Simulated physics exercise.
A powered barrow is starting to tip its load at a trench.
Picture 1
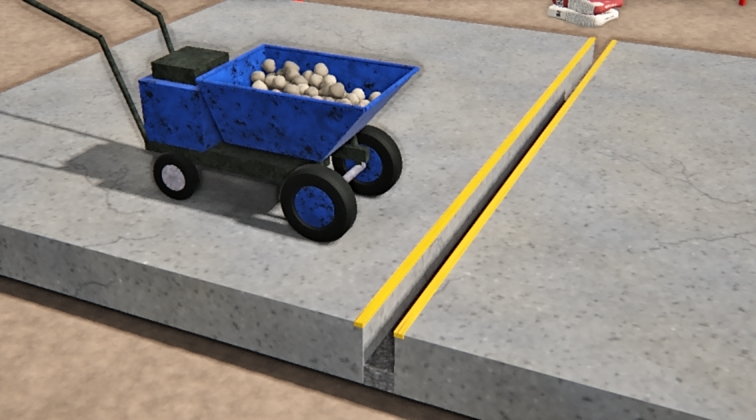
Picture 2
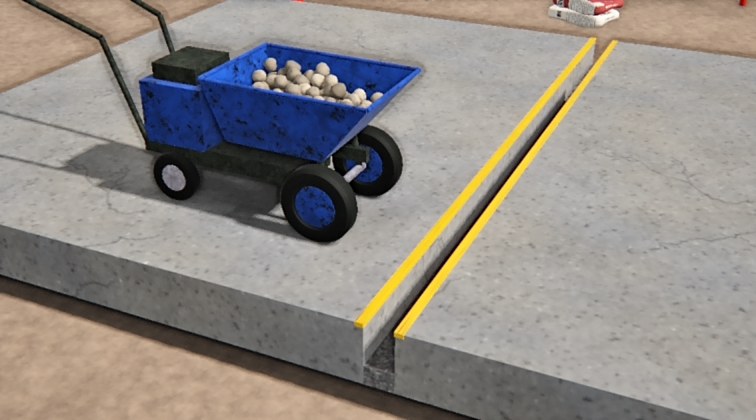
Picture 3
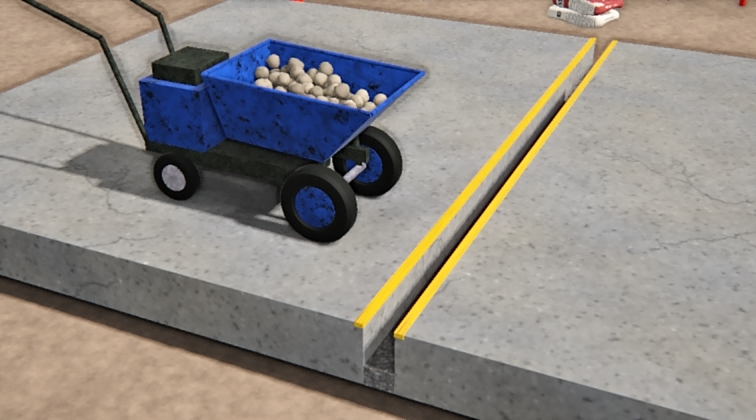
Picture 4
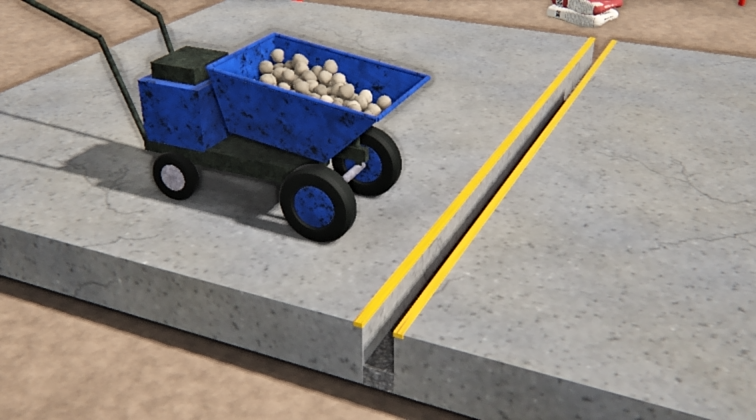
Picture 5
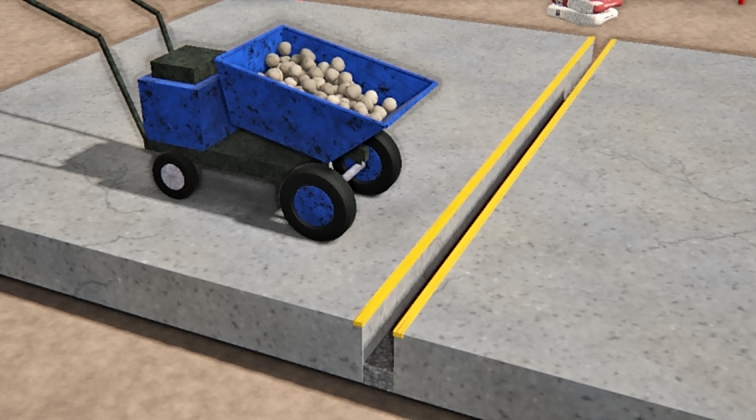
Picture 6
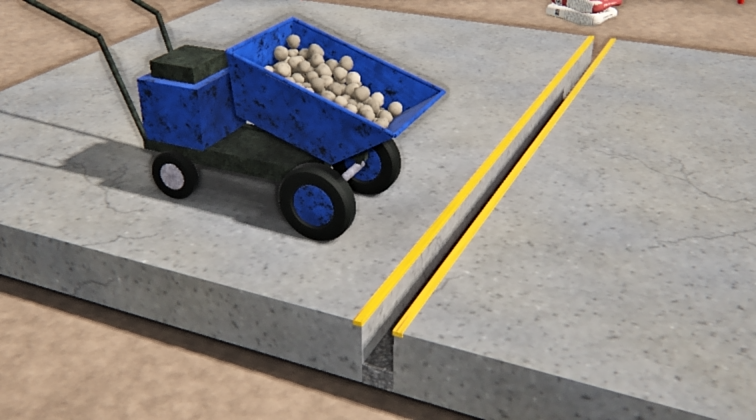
At first, a blue powered barrow loaded with pale, rounded pebbles stands with its skip level on a concrete slab, left of a narrow trench edged in yellow. Then the skip slowly tilts forward to the right, its back rising and its lip dipping slightly, while the wheels stay put and the pebbles shift a little toward the lip.
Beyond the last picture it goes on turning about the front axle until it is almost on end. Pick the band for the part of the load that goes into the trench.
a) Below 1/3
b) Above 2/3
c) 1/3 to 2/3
Option a: Below 1/3.
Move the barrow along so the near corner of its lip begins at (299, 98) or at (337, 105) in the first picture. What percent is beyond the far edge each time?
The first gives close to 10 per cent and the second 30 per cent.
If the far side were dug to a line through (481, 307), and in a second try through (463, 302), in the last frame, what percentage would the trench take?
In order: Near 100, then 90 percent.
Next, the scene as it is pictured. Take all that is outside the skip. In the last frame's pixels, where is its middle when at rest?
Roughly at pixel (515, 243).
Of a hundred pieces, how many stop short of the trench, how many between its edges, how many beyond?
Short 0, between 5, beyond 60.
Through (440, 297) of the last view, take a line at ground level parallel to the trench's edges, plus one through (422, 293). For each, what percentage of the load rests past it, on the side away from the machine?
I'd say about 50 and about 60 in a hundred.
Just after the last frame, skip tipped steeply; every one in the skip.
A moment on, skip tipped right over; the larger part in the skip; just a few in or heaped over the trench; roughly a quarter beyond it; just a few falling.
Further on, skip tipped right over; roughly a third in the skip; about a tenth in or heaped over the trench; roughly half beyond it.
When it is over, skip tipped right over; roughly a third in the skip; about a tenth in or heaped over the trench; roughly two thirds beyond it.
